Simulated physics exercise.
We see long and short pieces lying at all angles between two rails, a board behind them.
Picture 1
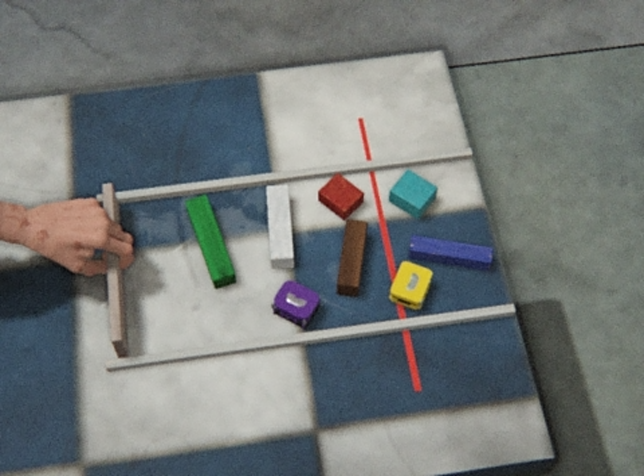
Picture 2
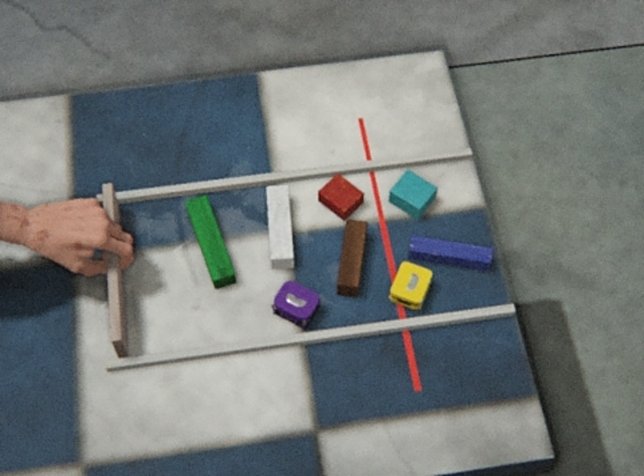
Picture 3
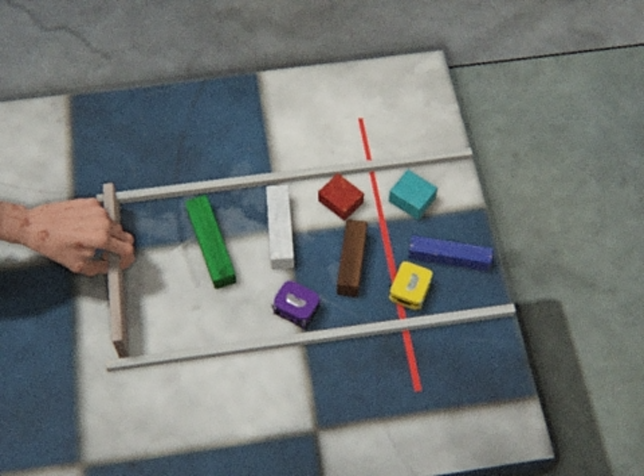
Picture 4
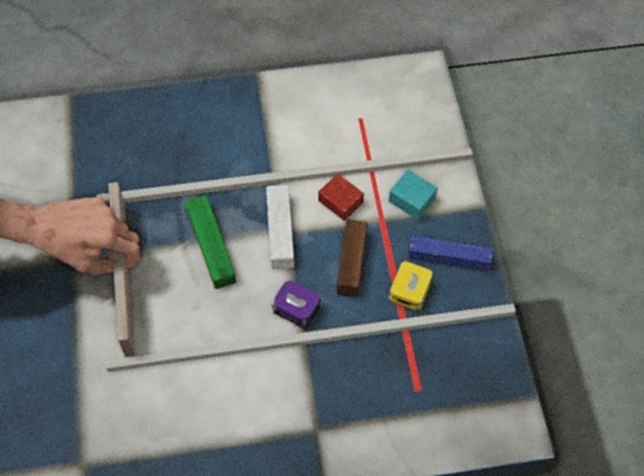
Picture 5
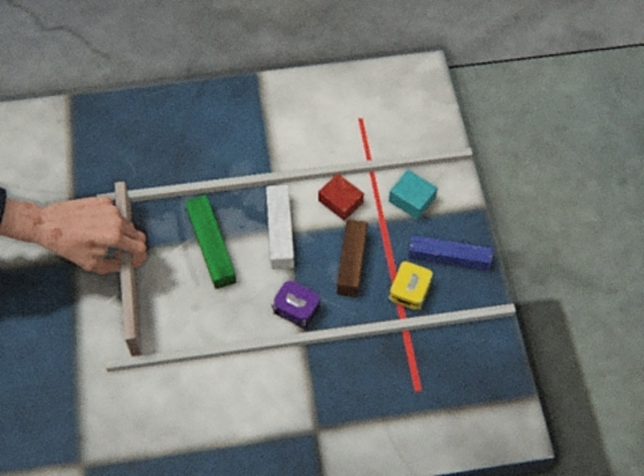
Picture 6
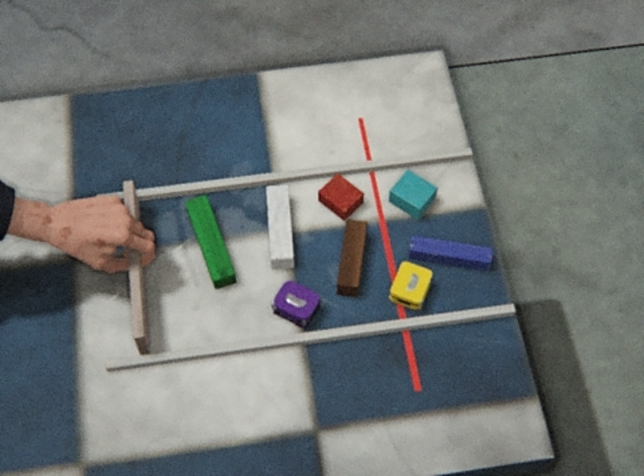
A board painted in large blue and white squares lies on a grey surface, seen from above at a slight tilt by a still camera. Between two pale rails lie green, white, brown and blue bars, red and turquoise blocks, and purple and yellow cases, with red tape crossing toward the right. A hand at left holds an upright board still, then slides it slightly rightward, touching none of the pieces.
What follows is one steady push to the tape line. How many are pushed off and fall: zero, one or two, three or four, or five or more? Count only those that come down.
Here the number that fall off is zero.
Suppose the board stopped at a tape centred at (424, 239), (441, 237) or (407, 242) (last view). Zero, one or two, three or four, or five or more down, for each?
The falls would be just one or two; three or four; one to two.
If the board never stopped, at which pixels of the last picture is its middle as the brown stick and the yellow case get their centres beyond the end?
At (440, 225) for the brown stick; at (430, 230) for the yellow case.
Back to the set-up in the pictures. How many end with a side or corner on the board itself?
It touches 2.
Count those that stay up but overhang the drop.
2 of them.
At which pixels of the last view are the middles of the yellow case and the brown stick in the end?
The yellow case at (463, 279), the brown stick at (443, 246).
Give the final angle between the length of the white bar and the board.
Some 0 degrees.
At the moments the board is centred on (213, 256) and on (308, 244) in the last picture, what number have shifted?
1 and 5.
Soon after, none off yet; blue bar at rest near (450, 254); turquoise block at rest near (413, 195); yellow case at rest near (411, 287).
In the end, the number that fall off is zero.
